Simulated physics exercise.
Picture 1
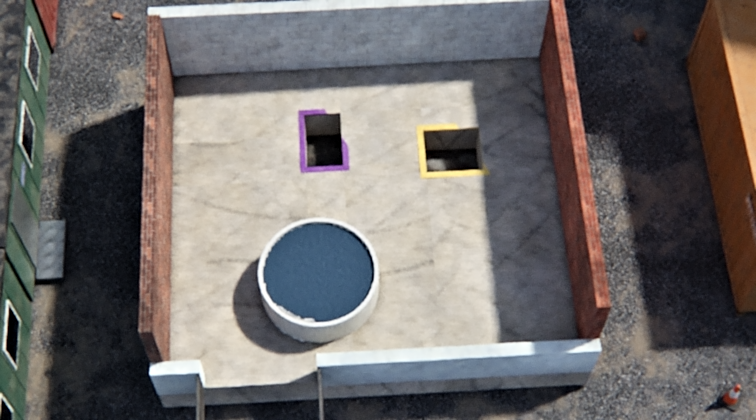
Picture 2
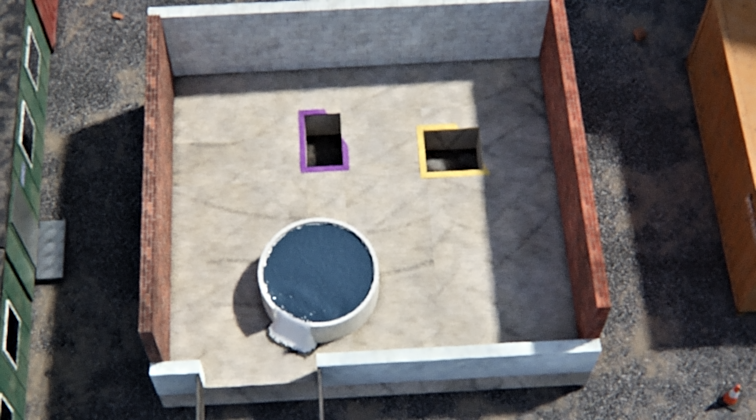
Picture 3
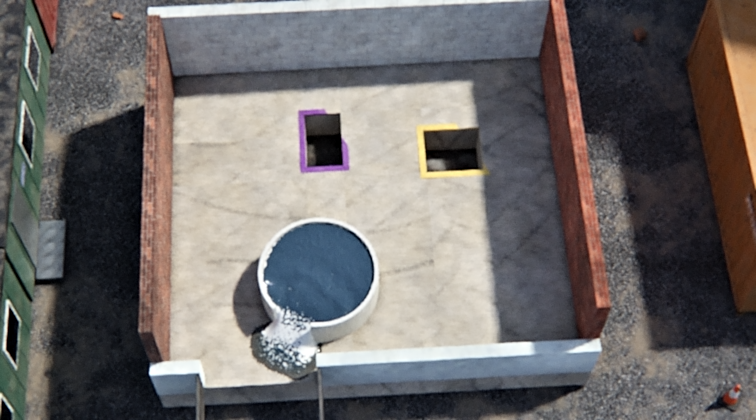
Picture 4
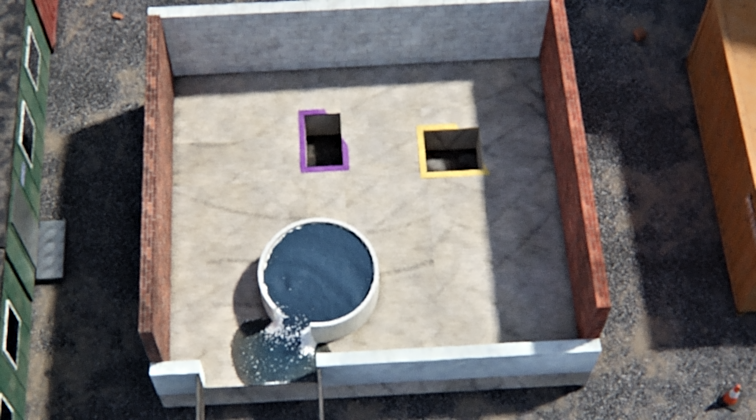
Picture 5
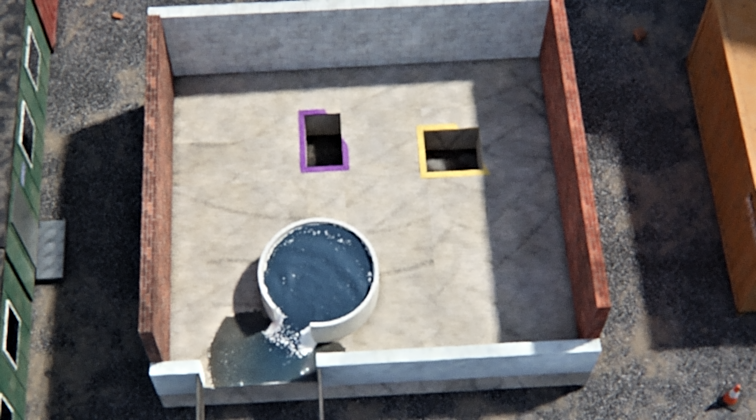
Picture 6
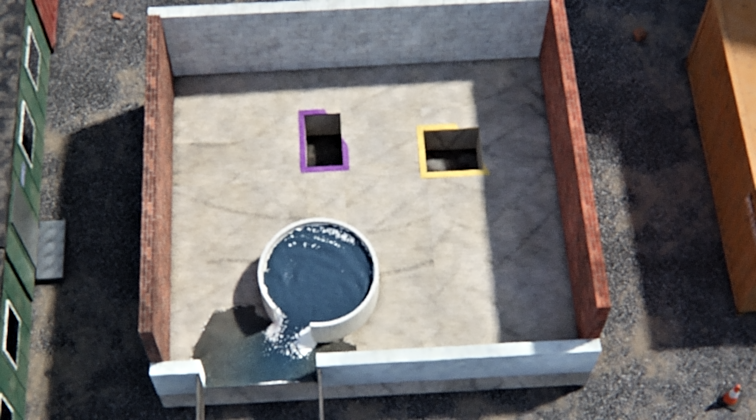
The video shows a round, water-filled pool on a walled concrete slab with purple-edged and yellow-edged pits; water bursts from the pool's lower edge, foams, and spreads in a dark sheet toward the lower left beside the low wall.
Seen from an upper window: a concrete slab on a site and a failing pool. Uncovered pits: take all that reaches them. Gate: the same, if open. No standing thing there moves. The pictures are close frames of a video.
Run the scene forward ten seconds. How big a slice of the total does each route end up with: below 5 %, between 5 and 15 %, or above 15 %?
Final slices - gate: Above 15 %, yellow pit: Below 5 %, purple pit: Below 5 %.
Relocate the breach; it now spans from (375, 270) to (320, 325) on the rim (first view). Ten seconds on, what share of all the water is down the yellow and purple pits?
The yellow pit gets 20 per cent and the purple pit 8 per cent.
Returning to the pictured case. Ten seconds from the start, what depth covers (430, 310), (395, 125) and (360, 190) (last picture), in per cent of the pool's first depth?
Taking the places in turn, I get roughly 0, 0 and 0 percent.
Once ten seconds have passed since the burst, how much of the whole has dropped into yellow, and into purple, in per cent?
Estimated: 0 per cent and 0 per cent respectively.
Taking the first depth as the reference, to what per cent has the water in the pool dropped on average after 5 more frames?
Estimate: Around 70 %.
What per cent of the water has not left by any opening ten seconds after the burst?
That comes to around 30 in a hundred.
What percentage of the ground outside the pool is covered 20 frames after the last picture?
About 15 per cent.
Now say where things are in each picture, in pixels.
Still water in the pool at (319, 273), in the first picture.
The front is at (270, 330), out from the gap at (293, 329), in the second picture.
Water pours out at (293, 329) and has run to a hidden place, in the third picture.
Water pours out at (293, 329) and has run to a hidden place, in the fourth picture.
The front is at a hidden place, out from the gap at (293, 329), in the fifth picture.
The front is at a hidden place, out from the gap at (293, 329), in the sixth picture.
A moment on, water covers 10 % of the floor; the gate 17 %, the yellow pit 0 %, the purple pit 0 %.
Next, water covers 10 % of the floor; the gate 30 %, the yellow pit 0 %, the purple pit 0 %.
Then, water covers 15 % of the floor; the gate 43 %, the yellow pit 0 %, the purple pit 0 %.
Later, water covers 20 % of the floor; the gate 59 %, the yellow pit 0 %, the purple pit 0 %.
In the end, water covers 25 % of the floor; the gate 71 %, the yellow pit 0 %, the purple pit 0 %.
